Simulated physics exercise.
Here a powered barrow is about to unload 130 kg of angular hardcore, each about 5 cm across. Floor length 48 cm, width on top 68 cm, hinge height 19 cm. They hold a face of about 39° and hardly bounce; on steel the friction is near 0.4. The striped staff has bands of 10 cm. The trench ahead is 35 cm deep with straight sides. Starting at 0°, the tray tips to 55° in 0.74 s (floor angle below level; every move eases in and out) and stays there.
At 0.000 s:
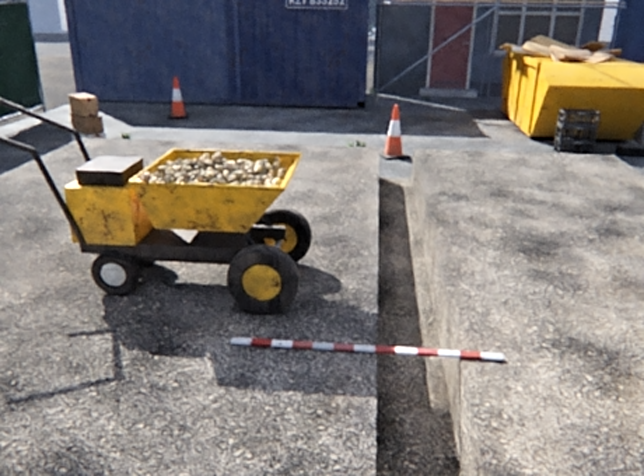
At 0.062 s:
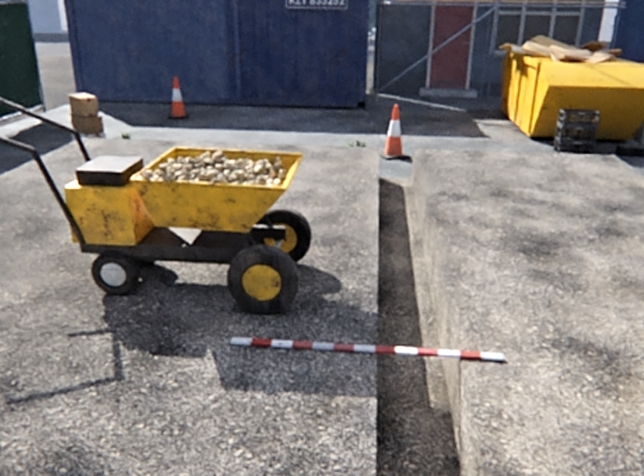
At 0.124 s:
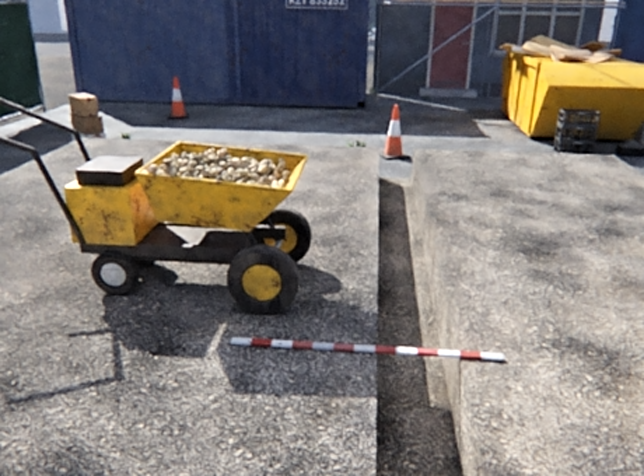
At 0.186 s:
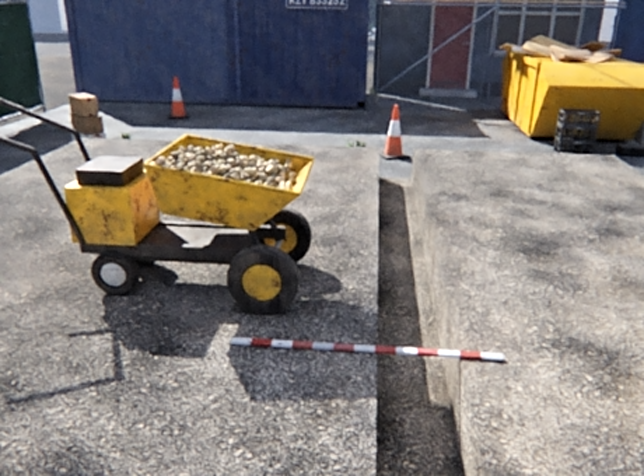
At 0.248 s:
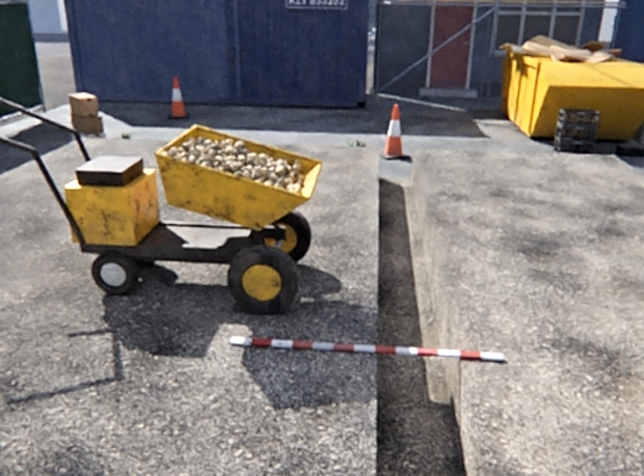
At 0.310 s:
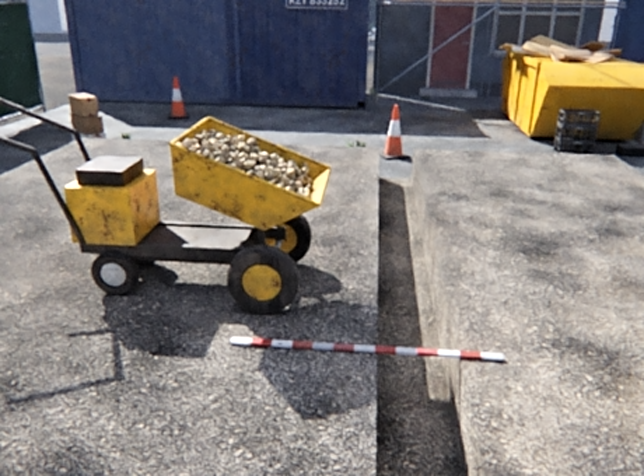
In the video, a yellow powered barrow loaded with stones stands beside a narrow trench and a striped red-and-white staff. Its tray gradually tilts up, the rear rising and the front edge lowering to the right, while the wheels stay still.
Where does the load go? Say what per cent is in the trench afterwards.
Close to 37 in a hundred.
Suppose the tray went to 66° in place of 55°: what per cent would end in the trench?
In that case some 75 per cent.
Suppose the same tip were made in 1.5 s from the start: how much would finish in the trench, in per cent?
Then about 20 per cent.
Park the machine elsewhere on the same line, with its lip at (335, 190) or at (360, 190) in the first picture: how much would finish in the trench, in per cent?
About 25 and 10 per cent.
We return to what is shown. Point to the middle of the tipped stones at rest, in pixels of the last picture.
Near (415, 343).
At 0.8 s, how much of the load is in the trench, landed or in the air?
About 5 per cent by then.
After 0.6 s the floor is at 46°; 100 % in the tray; the foremost stones are at (338, 215).
After 0.8 s the floor is at 55°; 92 % in the tray, 4 % short of the trench, 4 % in the trench; the foremost stones are at (405, 286).
After 1.2 s the floor is at 55°; 67 % in the tray, 4 % short of the trench, 29 % in the trench; the foremost stones are at (440, 343).
After 3.1 s the floor is at 55°; 62 % in the tray, 2 % short of the trench, 37 % in the trench; the foremost stones are at (444, 336).
